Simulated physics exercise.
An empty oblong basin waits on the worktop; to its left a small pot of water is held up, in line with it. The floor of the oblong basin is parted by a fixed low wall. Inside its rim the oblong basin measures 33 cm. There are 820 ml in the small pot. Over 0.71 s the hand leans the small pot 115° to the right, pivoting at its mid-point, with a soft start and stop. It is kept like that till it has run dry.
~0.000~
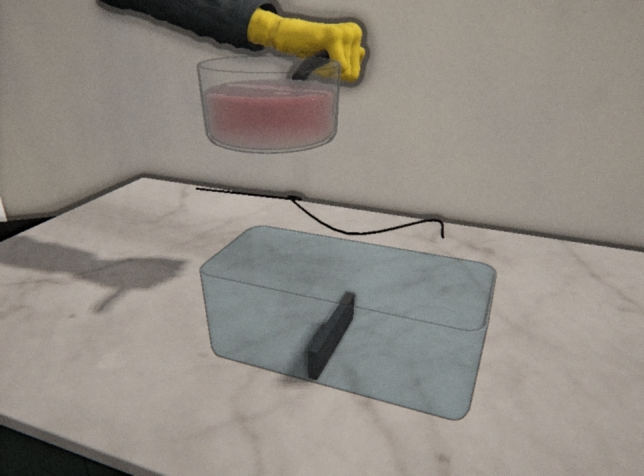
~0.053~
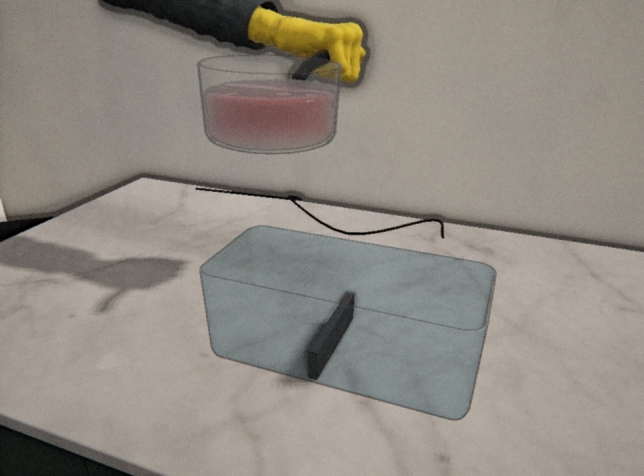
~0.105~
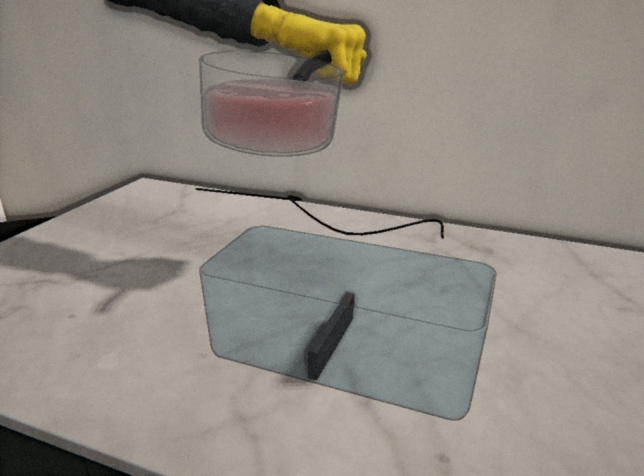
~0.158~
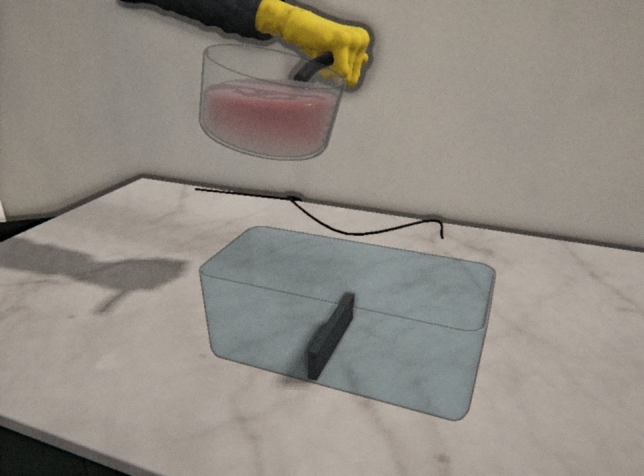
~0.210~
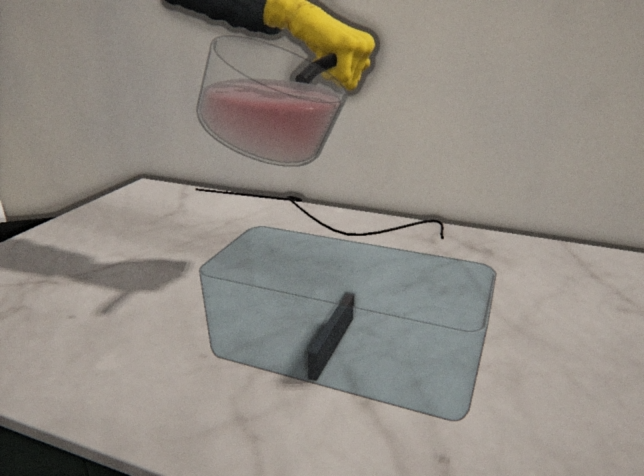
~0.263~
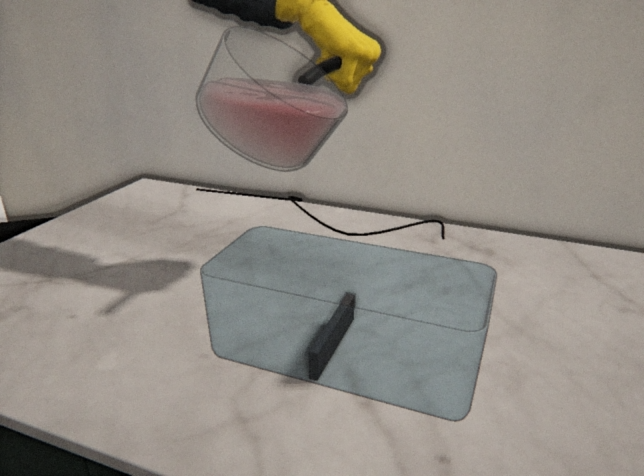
Above a marble-look worktop, a yellow-gloved hand held a clear pot of pinkish liquid over a see-through oblong basin, then leaned it to the right, slowly at first and then more steeply.
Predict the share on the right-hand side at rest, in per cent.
Roughly 84 per cent is past the wall.
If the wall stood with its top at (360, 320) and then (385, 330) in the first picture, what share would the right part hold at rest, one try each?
In turn about 60 and 30 per cent.
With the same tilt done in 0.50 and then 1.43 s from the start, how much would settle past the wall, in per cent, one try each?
First 75, then 95 per cent.
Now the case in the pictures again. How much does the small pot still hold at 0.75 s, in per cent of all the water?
Near 3 in a hundred.
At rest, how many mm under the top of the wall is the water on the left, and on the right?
Left about 36 mm, right about 14 mm.
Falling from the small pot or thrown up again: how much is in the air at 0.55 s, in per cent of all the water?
About 54 per cent.
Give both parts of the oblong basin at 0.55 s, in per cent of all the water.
Left about 0, right about 20.
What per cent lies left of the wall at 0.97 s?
Some 14 per cent.
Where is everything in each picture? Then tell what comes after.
It leans 0°; its right rim is at (335, 69); the water meets the walls at (216, 86) and (335, 94); the oblong basin's rim runs from (227, 247) to (491, 298); the wall's top is at (333, 321), in the first picture.
It leans 2°; its right rim is at (336, 71); the water meets the walls at (216, 85) and (334, 94), in the second picture.
It leans 6°; its right rim is at (338, 78); the water meets the walls at (216, 84) and (335, 96), in the third picture.
It leans 13°; its right rim is at (340, 89); the water meets the walls at (217, 84) and (336, 99), in the fourth picture.
It leans 23°; its right rim is at (342, 103); the water meets the walls at (215, 83) and (341, 102), in the fifth picture.
It leans 35°; its right rim is at (341, 119); the water meets the walls at (213, 80) and (342, 107); 1 per cent is over the edge, in the sixth picture.
By 0.55 s the tilt is 101° and 25 per cent is still to pour, 0 is left of the wall and 20 right of it.
By 0.75 s the tilt is 115° and 3 per cent is still to pour, 10 is left of the wall and 75 right of it.
By 0.97 s the tilt is 115° and 0 per cent is still to pour, 13 is left of the wall and 84 right of it.
By 1.21 s the tilt is 115° and 0 per cent is still to pour, 14 is left of the wall and 84 right of it.
At rest 14 per cent lies left of the wall, 84 right of it and 2 outside.
